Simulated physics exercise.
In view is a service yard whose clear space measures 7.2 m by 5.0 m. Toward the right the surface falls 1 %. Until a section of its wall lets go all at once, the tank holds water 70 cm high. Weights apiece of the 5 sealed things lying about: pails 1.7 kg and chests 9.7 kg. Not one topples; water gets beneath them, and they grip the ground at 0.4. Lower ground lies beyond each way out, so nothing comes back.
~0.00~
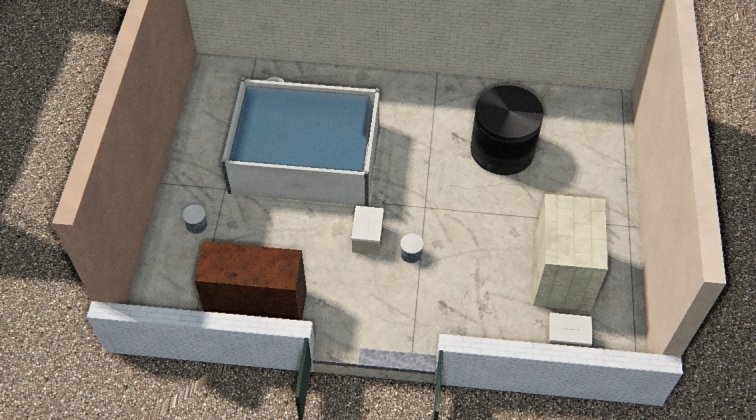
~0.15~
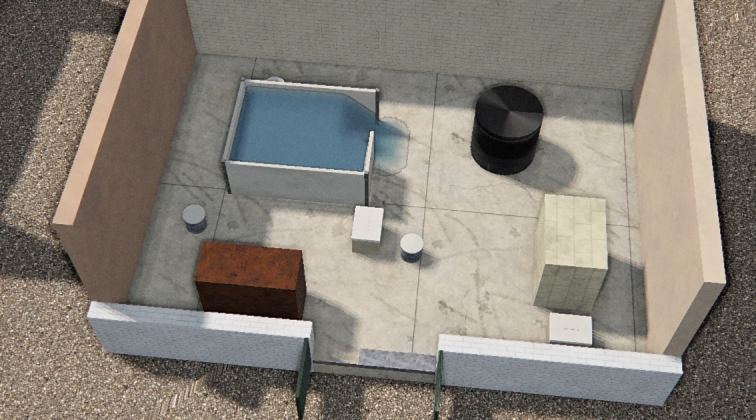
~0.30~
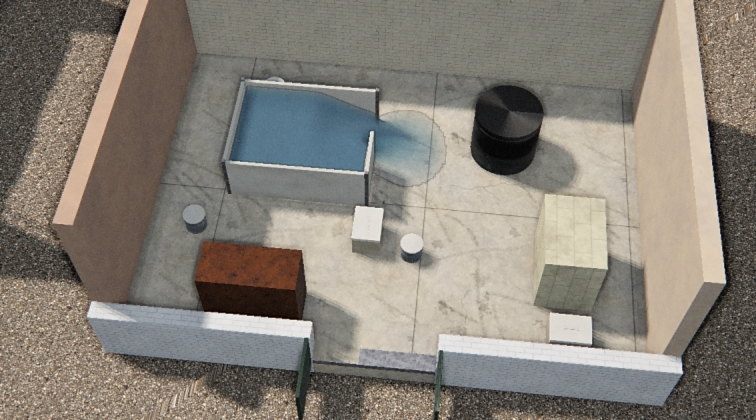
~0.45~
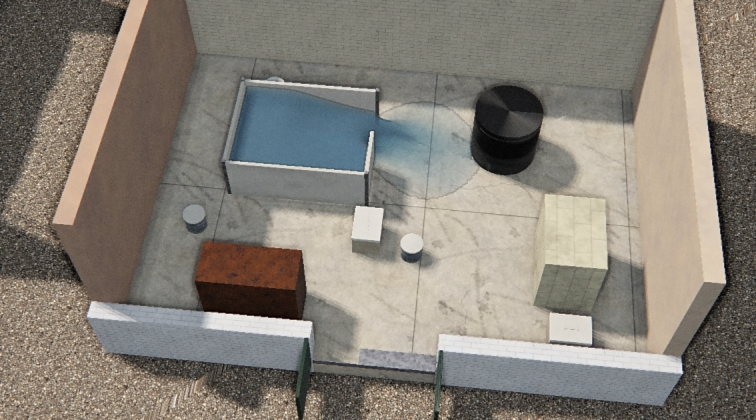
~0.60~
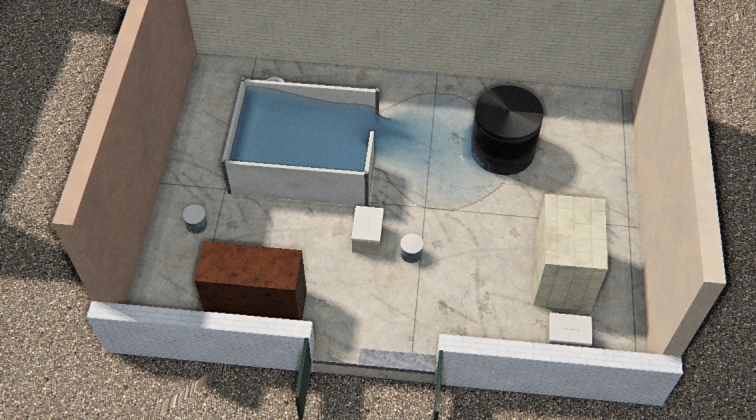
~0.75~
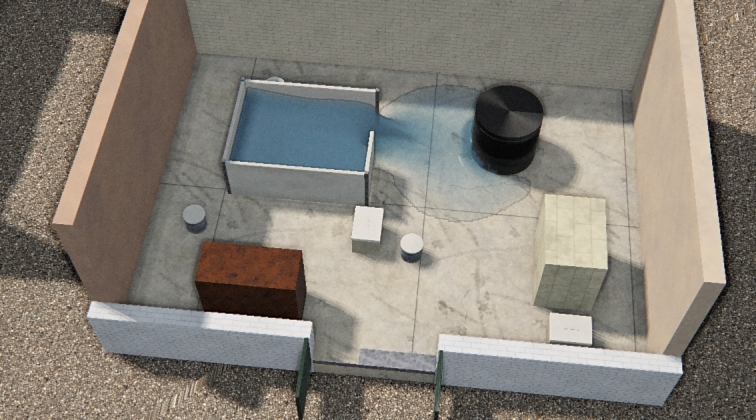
Water pours through a gap in the right side of a white-walled tank and spreads in a widening sheet across the pale floor, reaching and passing around a black cylinder while nothing else shifts. The walled yard is seen from a fixed, high viewpoint. A rusty-brown chest stands front left, a cream block and small white box at right, with another white box and two grey pails between.
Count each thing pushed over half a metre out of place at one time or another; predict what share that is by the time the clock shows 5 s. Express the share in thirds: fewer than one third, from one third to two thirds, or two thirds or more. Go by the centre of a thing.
Result: The lowest band.
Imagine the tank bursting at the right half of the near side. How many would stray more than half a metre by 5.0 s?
4.
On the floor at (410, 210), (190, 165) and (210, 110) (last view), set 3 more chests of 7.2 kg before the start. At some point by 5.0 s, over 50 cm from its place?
Note, in sequence: Under threshold; under threshold; under threshold.
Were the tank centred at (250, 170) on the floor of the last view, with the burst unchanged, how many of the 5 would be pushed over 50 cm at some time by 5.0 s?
0.
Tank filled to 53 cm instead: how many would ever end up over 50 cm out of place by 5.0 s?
0.
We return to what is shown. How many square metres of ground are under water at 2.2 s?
Wet area: Approx. 15 m2.
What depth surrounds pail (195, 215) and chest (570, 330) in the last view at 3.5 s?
Around 0 cm and 5 cm.
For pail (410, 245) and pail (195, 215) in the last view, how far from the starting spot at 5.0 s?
In that order: 0 cm, 0 cm.
After 1.1 s 0 of 5 are over 50 cm from their spots; 0 afloat.
After 2.2 s 0 of 5 are over 50 cm from their spots; 0 afloat.
After 3.5 s 0 of 5 are over 50 cm from their spots; 0 afloat.
After 5.0 s 0 of 5 are over 50 cm from their spots, and 0 have been at some point; 1 afloat.
